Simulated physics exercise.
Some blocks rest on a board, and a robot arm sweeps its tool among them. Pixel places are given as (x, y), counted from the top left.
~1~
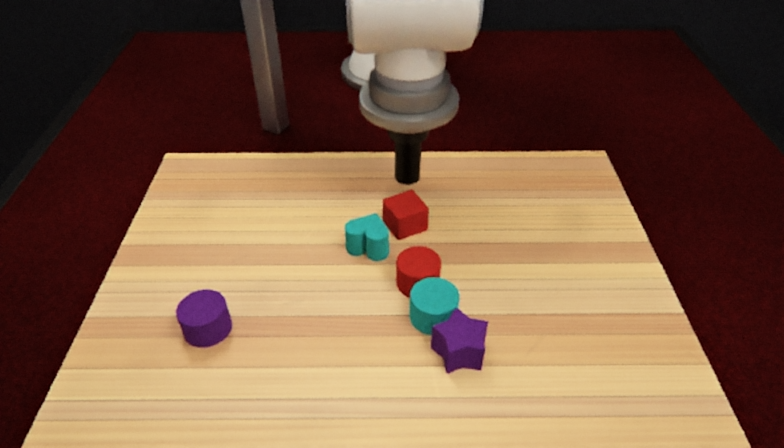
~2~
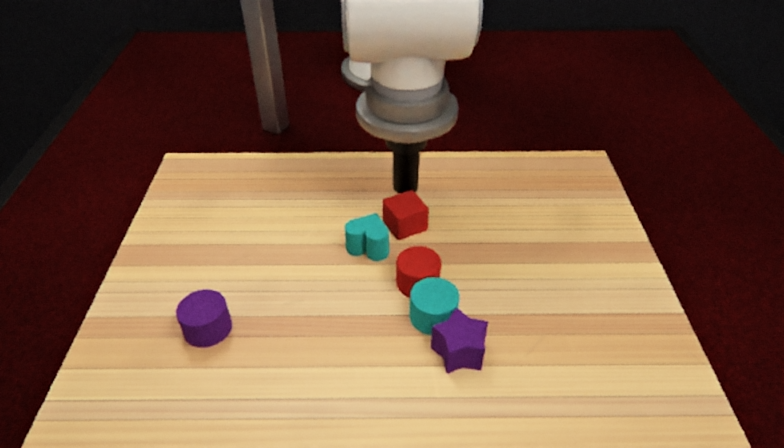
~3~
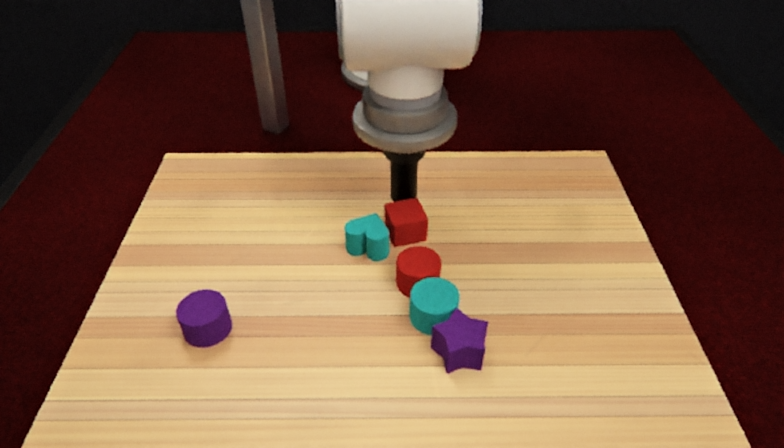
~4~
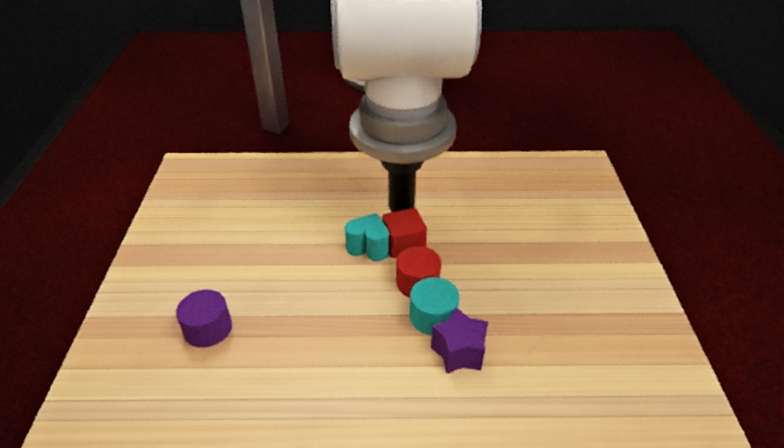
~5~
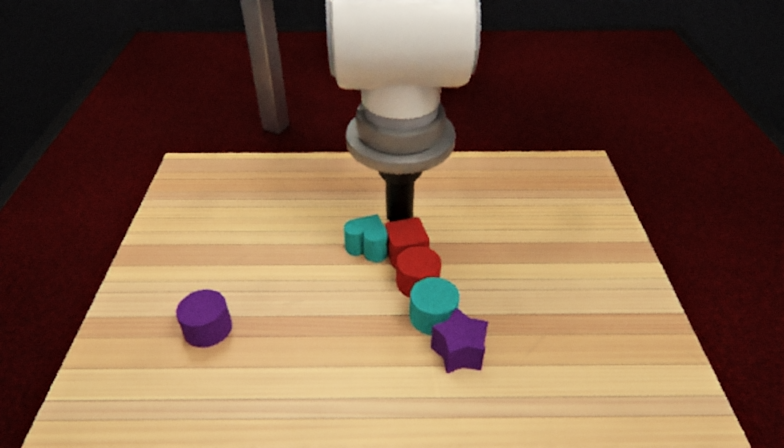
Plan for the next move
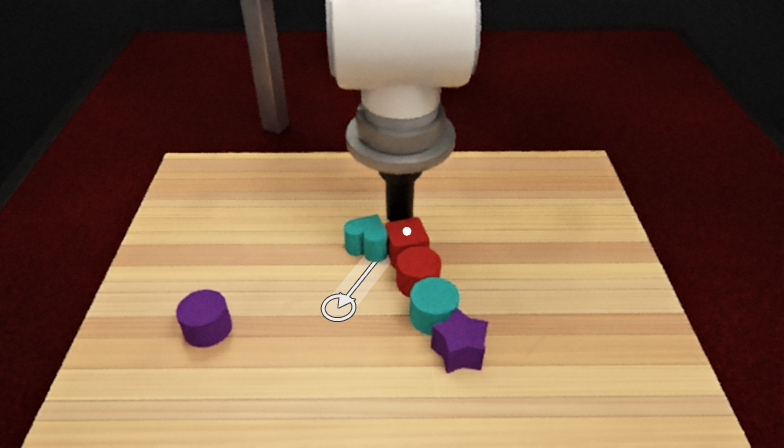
On a wooden board, a robot arm pushes a red block toward a red cylinder.
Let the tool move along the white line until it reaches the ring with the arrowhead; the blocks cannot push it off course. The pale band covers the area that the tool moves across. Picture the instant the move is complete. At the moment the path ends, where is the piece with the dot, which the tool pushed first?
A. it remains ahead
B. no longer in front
My pick is B.
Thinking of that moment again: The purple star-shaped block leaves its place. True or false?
That claim is true.
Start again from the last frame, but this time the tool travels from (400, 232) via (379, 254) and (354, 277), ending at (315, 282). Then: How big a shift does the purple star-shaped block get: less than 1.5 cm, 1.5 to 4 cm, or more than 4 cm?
Final distance: 1.5 to 4 cm.
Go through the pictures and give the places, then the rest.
In the first picture, lower end of the tool (407, 177), tops of blocks, turquoise heart-shaped block (368, 226), red four-sided block (405, 204), red cylinder (419, 261), turquoise cylinder (435, 295), purple star-shaped block (462, 331).
In the second picture, tool (406, 187), blocks as before.
In the third picture, tool (404, 197), red four-sided block (406, 211).
In the fourth picture, tool (402, 206), red four-sided block (405, 222).
In the fifth picture, tool (400, 216), turquoise heart-shaped block (367, 227), red four-sided block (407, 231), red cylinder (419, 261), turquoise cylinder (435, 295), purple star-shaped block (462, 331).
The drawn path runs from (400, 232) directly to (339, 308); the dot is on the red four-sided block.
What follows on the original path. One third of the way, tool (380, 240); turquoise heart-shaped block (348, 236), turned 25° clockwise; red four-sided block (398, 254), turned 25° anticlockwise; red cylinder (424, 279); turquoise cylinder (447, 313); purple star-shaped block (475, 345), turned 10° clockwise.
Two thirds of the way, tool (360, 265); turquoise heart-shaped block (337, 242), turned 50° clockwise; red four-sided block (392, 269), turned 50° anticlockwise; red cylinder (429, 286); turquoise cylinder (458, 319); purple star-shaped block (481, 354), turned 20° clockwise.
At the end, tool (337, 292); turquoise heart-shaped block (337, 242), turned 50° clockwise; red four-sided block (391, 269), turned 50° anticlockwise; red cylinder (429, 286); turquoise cylinder (458, 319); purple star-shaped block (482, 355), turned 20° clockwise.
